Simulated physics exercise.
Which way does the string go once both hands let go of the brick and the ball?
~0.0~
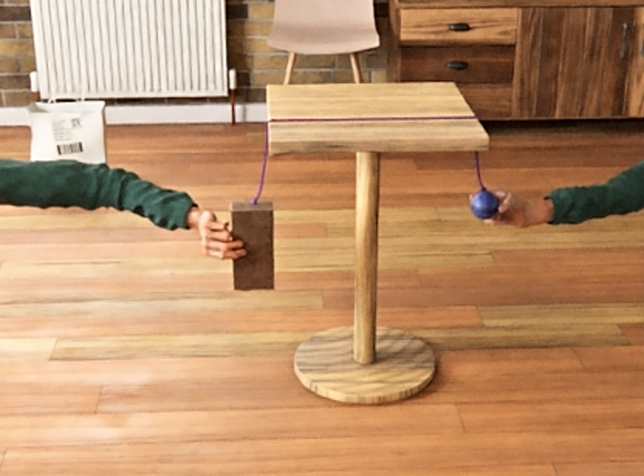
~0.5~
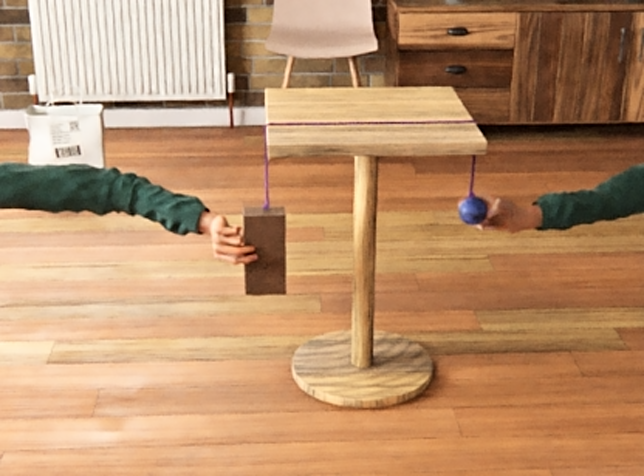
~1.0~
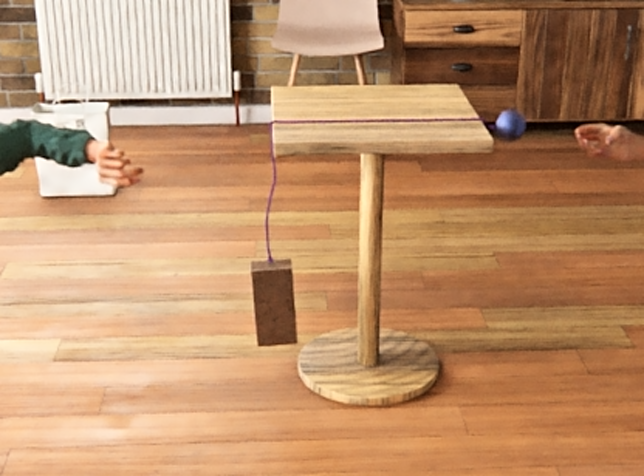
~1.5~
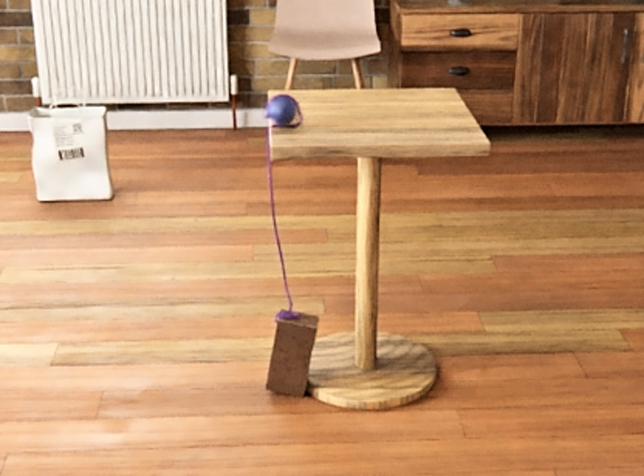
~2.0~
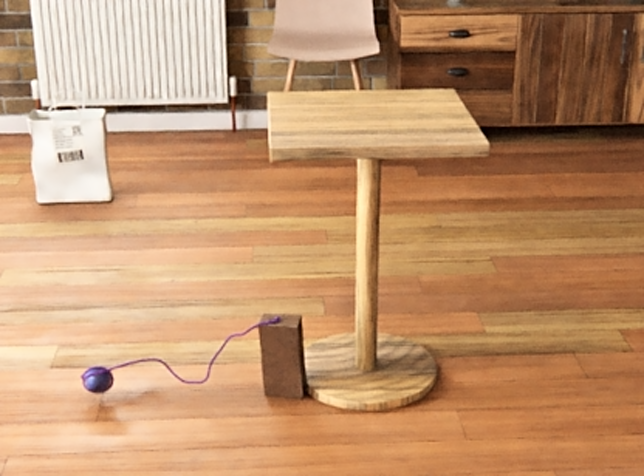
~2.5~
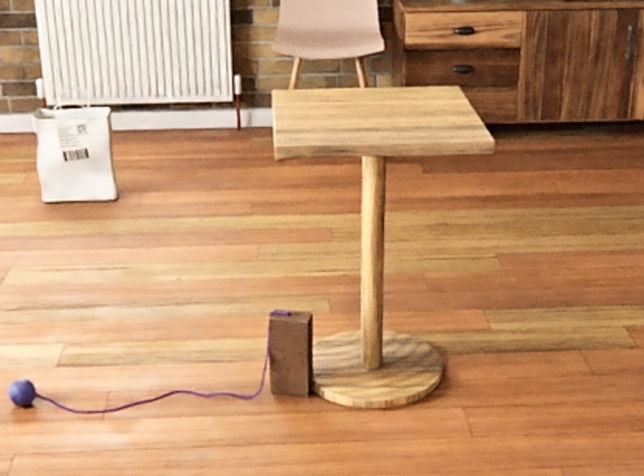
The string goes to the left. It slides off the left side of the table and ends up on the floor there, stretched between the brick and the ball.
